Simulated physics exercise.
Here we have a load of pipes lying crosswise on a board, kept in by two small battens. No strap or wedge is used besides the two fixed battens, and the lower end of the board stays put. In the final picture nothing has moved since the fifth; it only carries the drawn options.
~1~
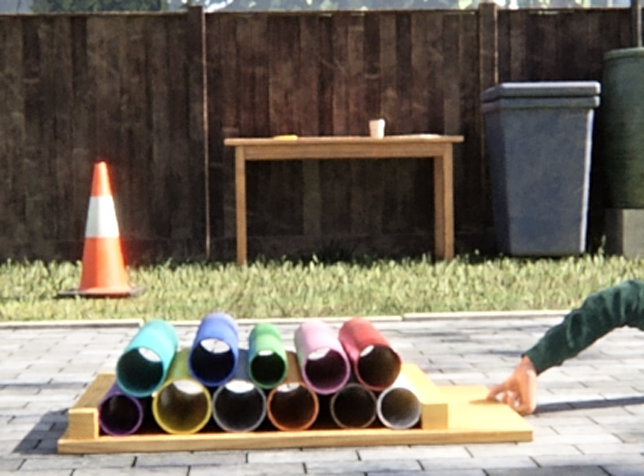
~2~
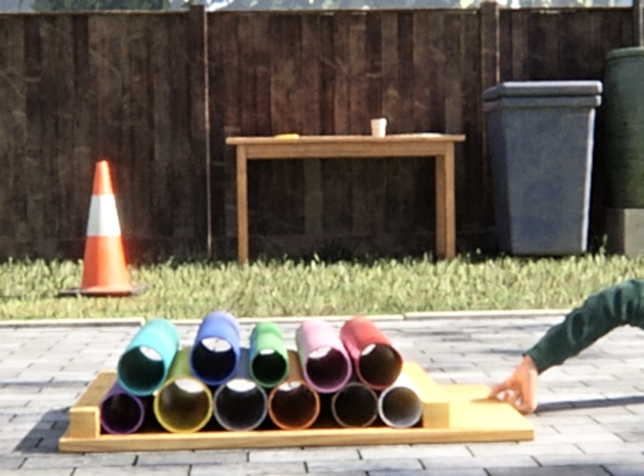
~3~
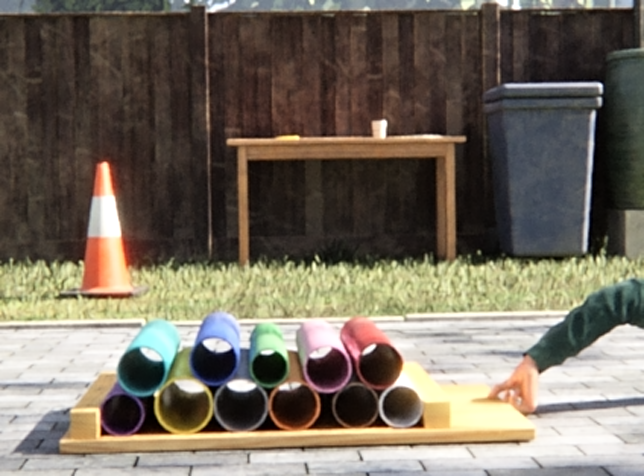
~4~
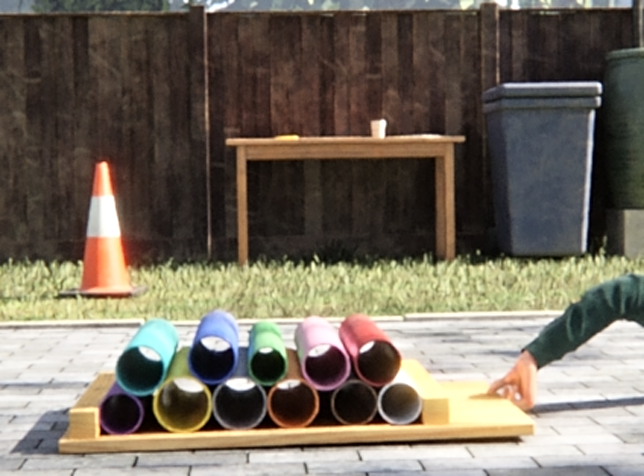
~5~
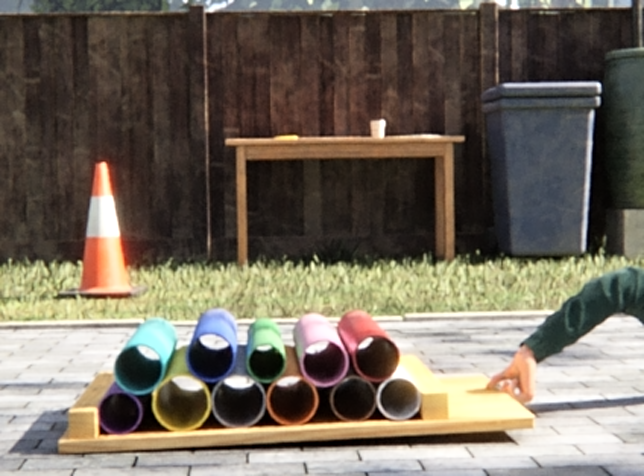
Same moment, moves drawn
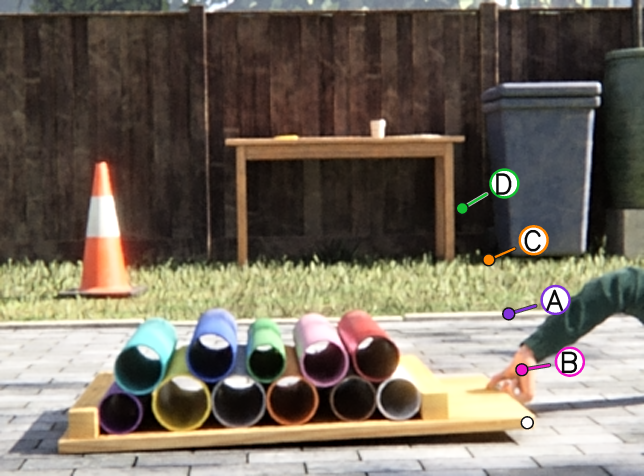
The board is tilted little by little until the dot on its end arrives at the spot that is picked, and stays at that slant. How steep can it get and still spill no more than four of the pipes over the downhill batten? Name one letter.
At most to D.
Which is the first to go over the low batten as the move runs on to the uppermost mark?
First is the turquoise one.
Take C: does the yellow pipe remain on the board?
Yes, with C.
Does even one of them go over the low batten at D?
Yes.
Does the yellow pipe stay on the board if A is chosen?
The yellow pipe: Yes.
On the copy, A at (509, 314); B at (522, 370); C at (489, 260); D at (462, 209); the white dot at (527, 423).
On D. First, board at 17°.
Then, board at 29°.
Finally, board at 29°, one over the low batten (turquoise).
By contrast, A one over the low batten (turquoise); B none over the low batten; C one over the low batten (turquoise).
